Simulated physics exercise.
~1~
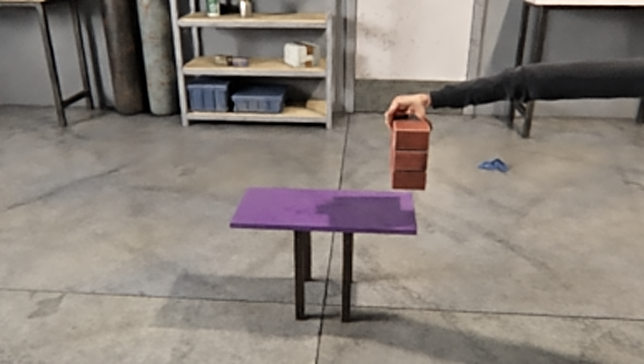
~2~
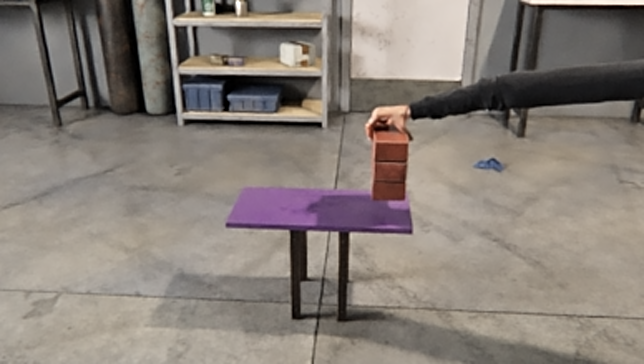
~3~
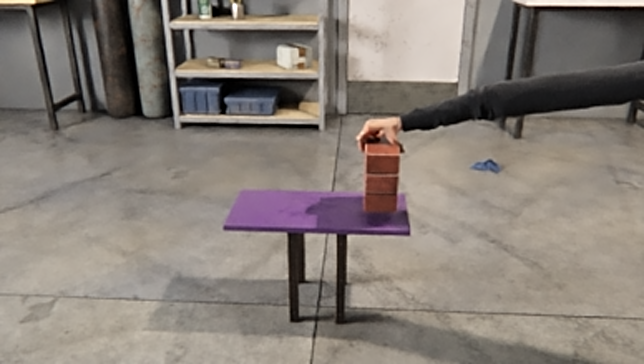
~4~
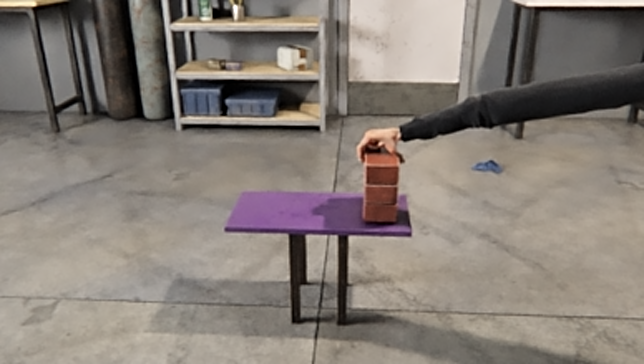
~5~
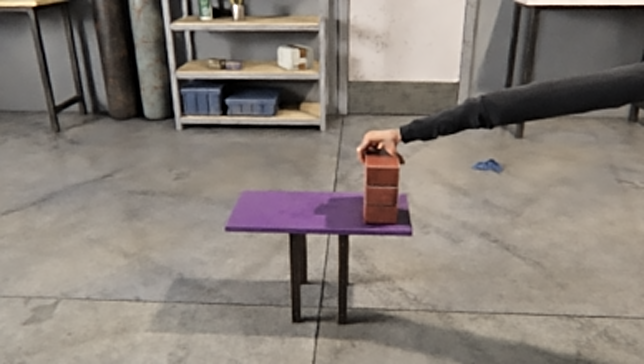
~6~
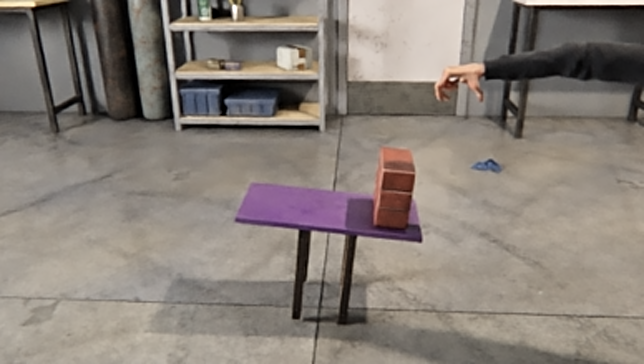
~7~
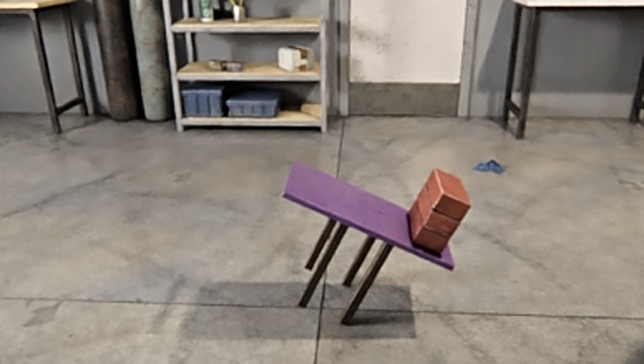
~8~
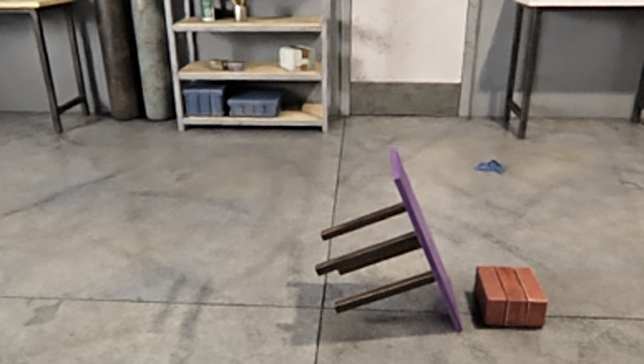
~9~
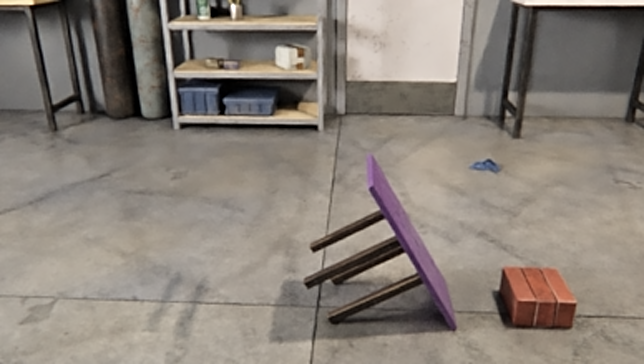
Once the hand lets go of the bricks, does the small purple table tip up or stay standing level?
The small purple table tips up. It goes over to the right and the bricks end up on the floor beside it.
